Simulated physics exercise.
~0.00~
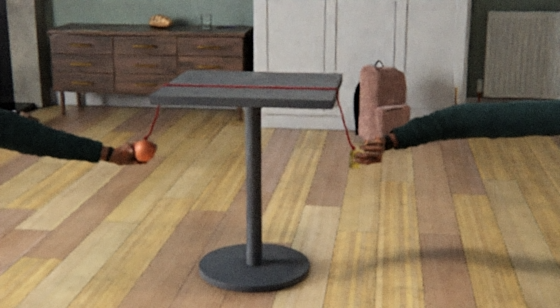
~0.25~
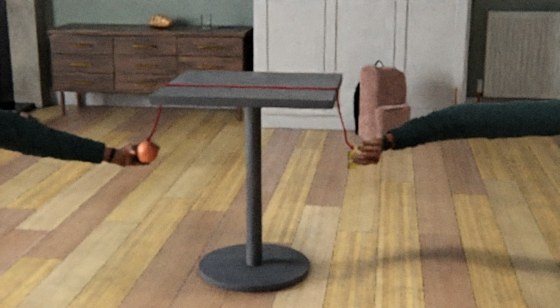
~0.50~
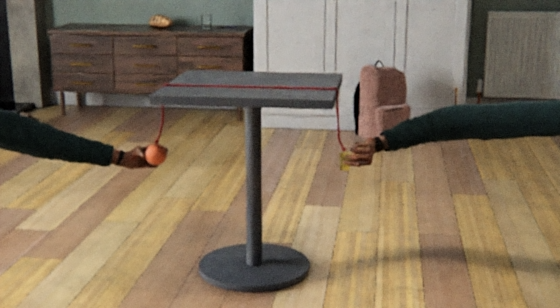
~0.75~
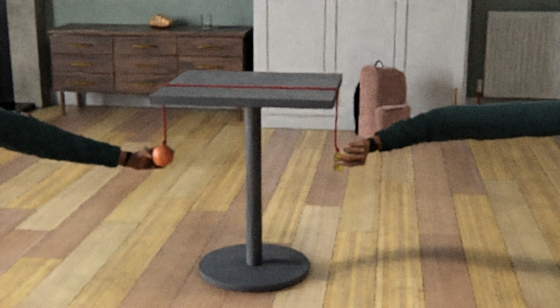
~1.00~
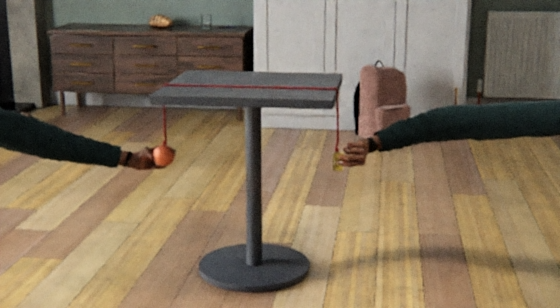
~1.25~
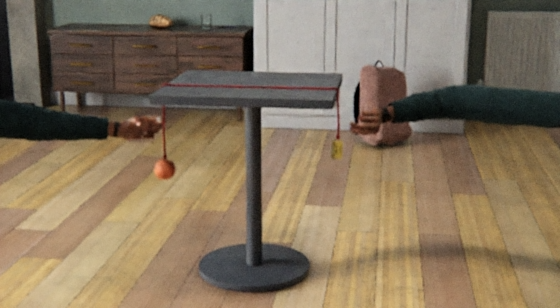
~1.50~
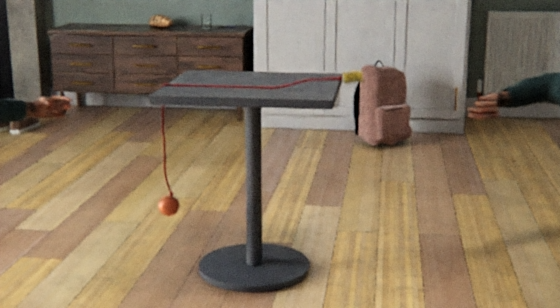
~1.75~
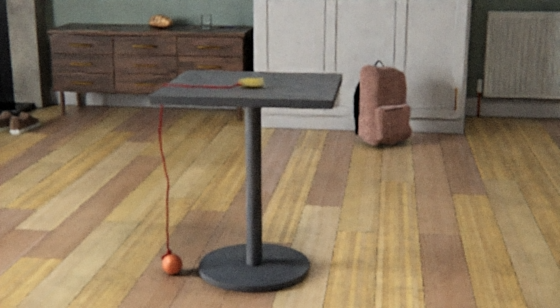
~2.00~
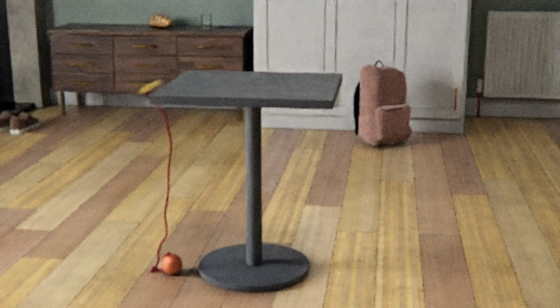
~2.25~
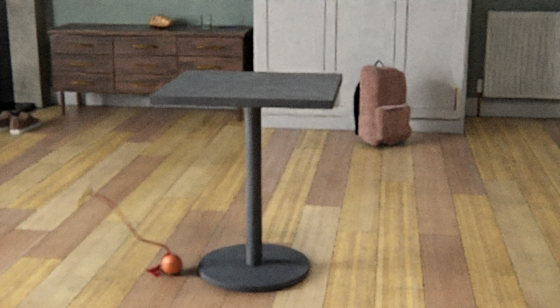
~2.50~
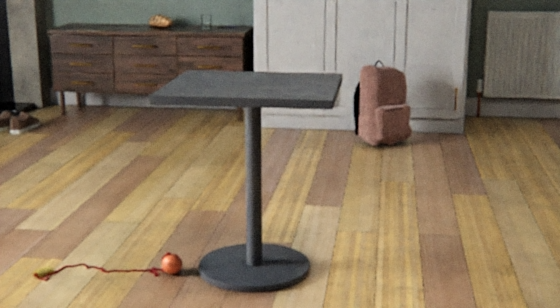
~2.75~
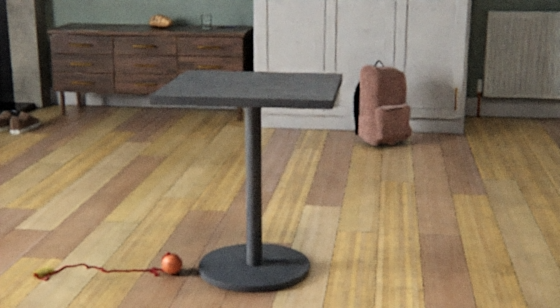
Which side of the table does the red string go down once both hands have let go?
The string goes down on the left side, following the orange and drawing the small yellow object across the tabletop and over the left edge.
